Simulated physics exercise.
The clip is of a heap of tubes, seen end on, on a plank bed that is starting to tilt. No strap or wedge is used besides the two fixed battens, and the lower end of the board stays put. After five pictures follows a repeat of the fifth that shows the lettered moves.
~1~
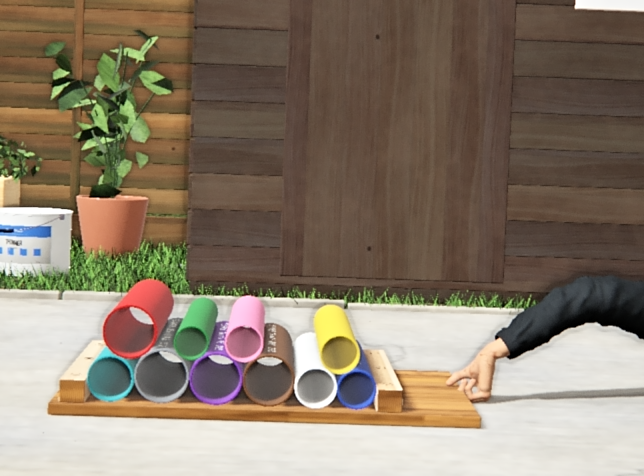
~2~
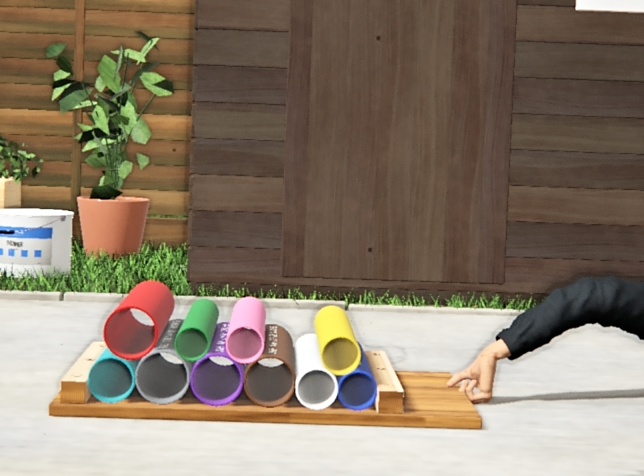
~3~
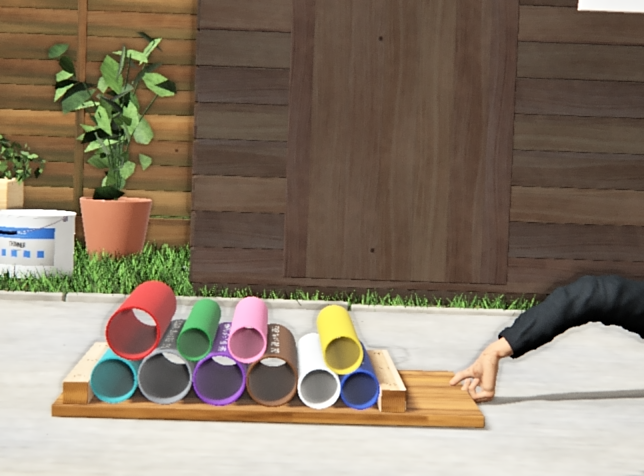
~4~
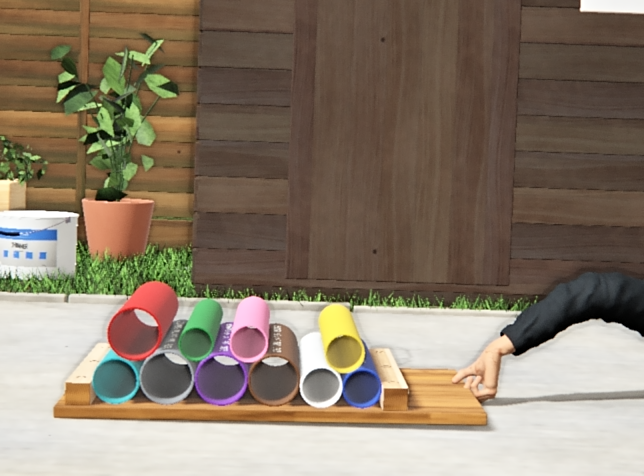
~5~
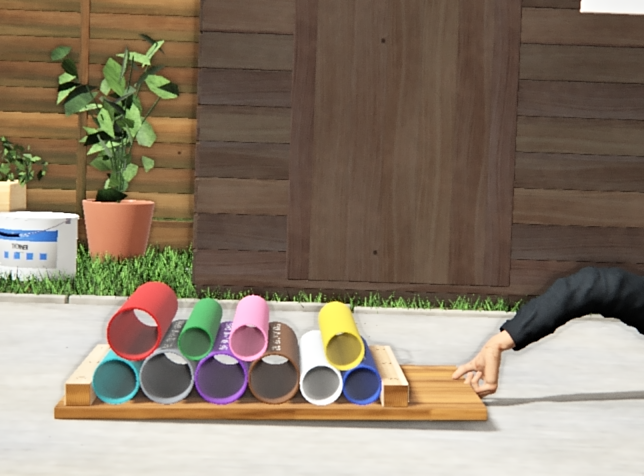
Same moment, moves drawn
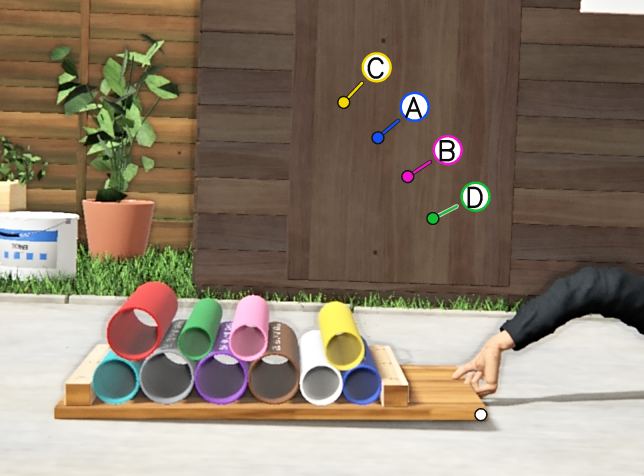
Nothing moves but the view, which drifts very slightly, looking from the front and a little above at a paved strip edged with grass before a dark wooden wall. Red, green, pink and yellow tubes lie over turquoise, grey, purple, brown, white and blue ones on a plank bed, with potted plants behind at left. A dark-sleeved arm at right keeps its hand on the board's end, and the heap stays unchanged.
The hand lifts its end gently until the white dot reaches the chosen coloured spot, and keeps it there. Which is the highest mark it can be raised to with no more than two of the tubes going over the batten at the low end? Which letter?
No higher than D.
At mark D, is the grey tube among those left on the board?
Yes, with D.
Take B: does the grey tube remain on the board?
Yes.
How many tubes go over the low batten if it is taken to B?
At B the number is four.
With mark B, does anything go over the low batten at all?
Yes, at B.
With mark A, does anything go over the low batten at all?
At A: Yes.
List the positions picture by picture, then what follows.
In the first frame, turquoise tube (110, 378); grey tube (162, 376); purple tube (216, 379).
In the second frame, purple tube (217, 380); brown tube (270, 382).
In the third frame, board (270, 381); white tube (319, 388); blue tube (360, 390); pink tube (247, 344).
In the fourth frame, board (272, 381); turquoise tube (116, 381); grey tube (167, 378).
In the fifth frame, board (272, 379); turquoise tube (116, 381); grey tube (167, 377).
On the marked copy, A at (378, 138); B at (408, 177); C at (344, 103); D at (433, 218); the white dot at (481, 415).
Following D. Soon after the start, board at 17°.
Later, board at 29°.
In the end, board at 29°, one over the low batten (red).
As for the rest, A four over the low batten (yellow, green, pink, red); B four over the low batten (yellow, green, pink, red); C four over the low batten (yellow, green, pink, red).
